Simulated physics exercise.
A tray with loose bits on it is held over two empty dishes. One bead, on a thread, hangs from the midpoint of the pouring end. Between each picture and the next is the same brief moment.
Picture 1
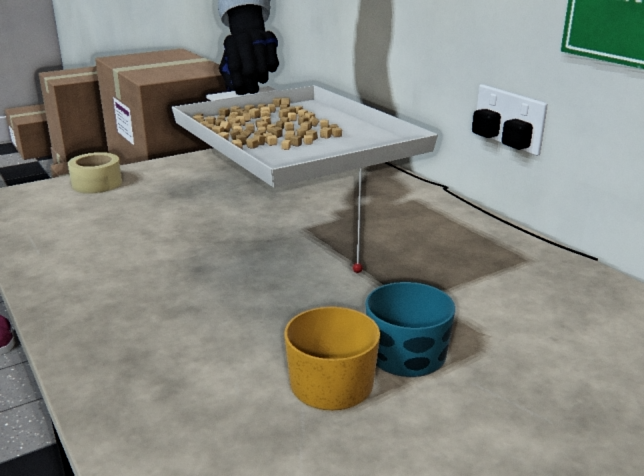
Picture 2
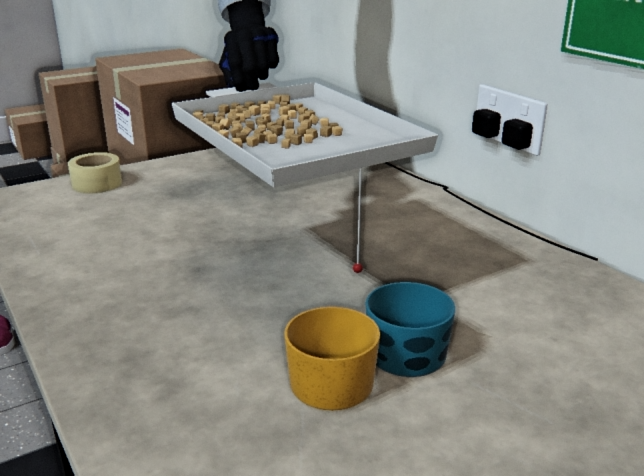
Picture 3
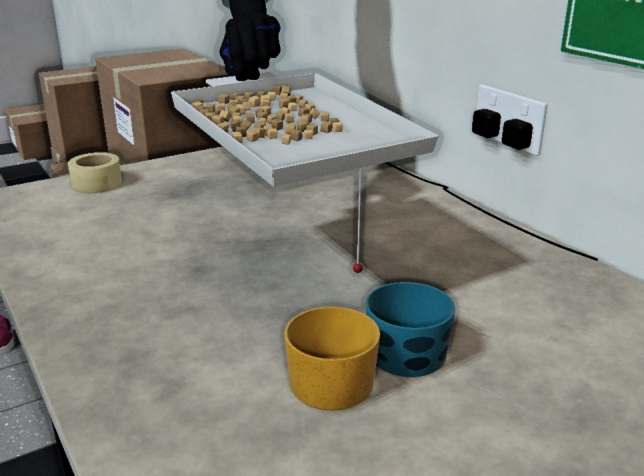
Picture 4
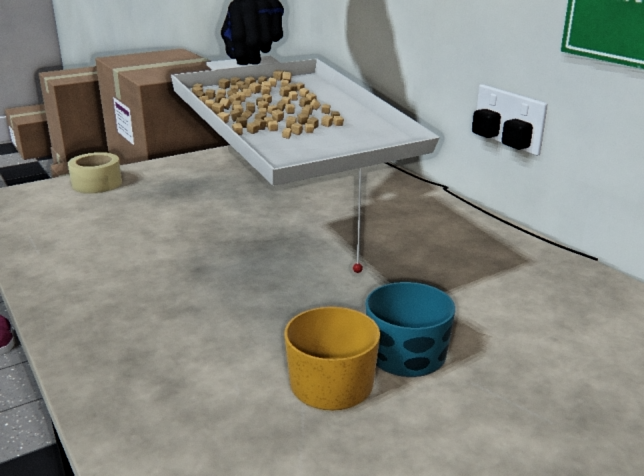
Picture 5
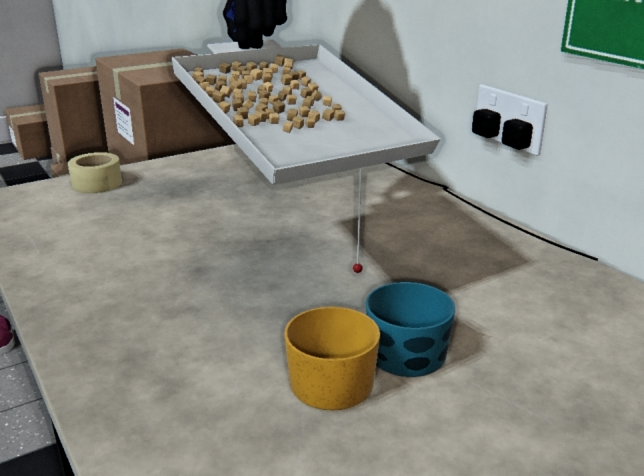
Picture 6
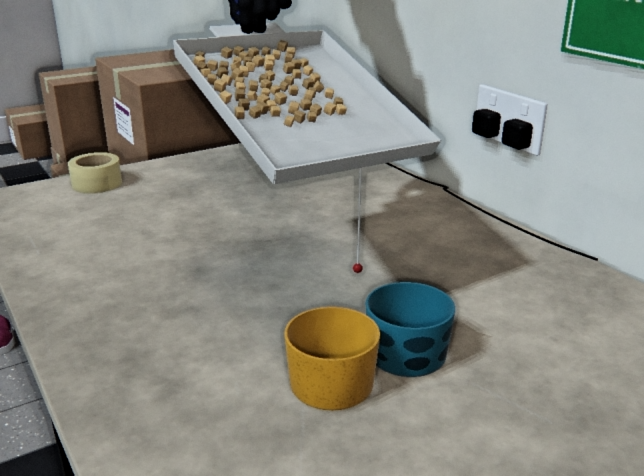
On a mottled tabletop, a black-gloved hand raises the far end of a tray of small wooden cubes above yellow and blue dishes.
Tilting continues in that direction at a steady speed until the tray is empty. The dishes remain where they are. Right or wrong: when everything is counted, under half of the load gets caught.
Wrong.
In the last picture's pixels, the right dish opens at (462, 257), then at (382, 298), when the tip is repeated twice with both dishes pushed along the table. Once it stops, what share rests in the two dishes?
Trial 1 about 30 %, trial 2 about 50 %.
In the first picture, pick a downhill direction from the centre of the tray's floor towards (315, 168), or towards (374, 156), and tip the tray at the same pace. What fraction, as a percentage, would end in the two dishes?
Lab note: Case 1 near 30 %, case 2 near 30 %.
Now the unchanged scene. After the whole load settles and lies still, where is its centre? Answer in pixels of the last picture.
The centre settles at about (404, 355).
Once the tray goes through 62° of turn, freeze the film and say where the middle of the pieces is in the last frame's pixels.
Somewhere about pixel (357, 148).
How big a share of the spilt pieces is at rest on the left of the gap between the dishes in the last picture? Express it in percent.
I'd put it at close to 10 per cent.
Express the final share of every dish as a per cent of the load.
The left dish ends up with around 30 percent of the load, the right dish with around 40 percent.
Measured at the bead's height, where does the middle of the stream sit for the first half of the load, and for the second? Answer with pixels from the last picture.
First half (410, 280); second half (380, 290).
Just after the last frame, tray tipped steeply; almost all on the tray; about a tenth in the air.
A moment on, tray tipped past a quarter turn; the larger part on the tray; just a few in the left dish; about a tenth in the right dish; about a tenth outside both.
Further on, tray tipped past a quarter turn; roughly a quarter in the left dish; roughly half in the right dish; roughly a third outside both.
When it is over, tray tipped past a quarter turn; roughly a quarter in the left dish; roughly half in the right dish; roughly a third outside both.
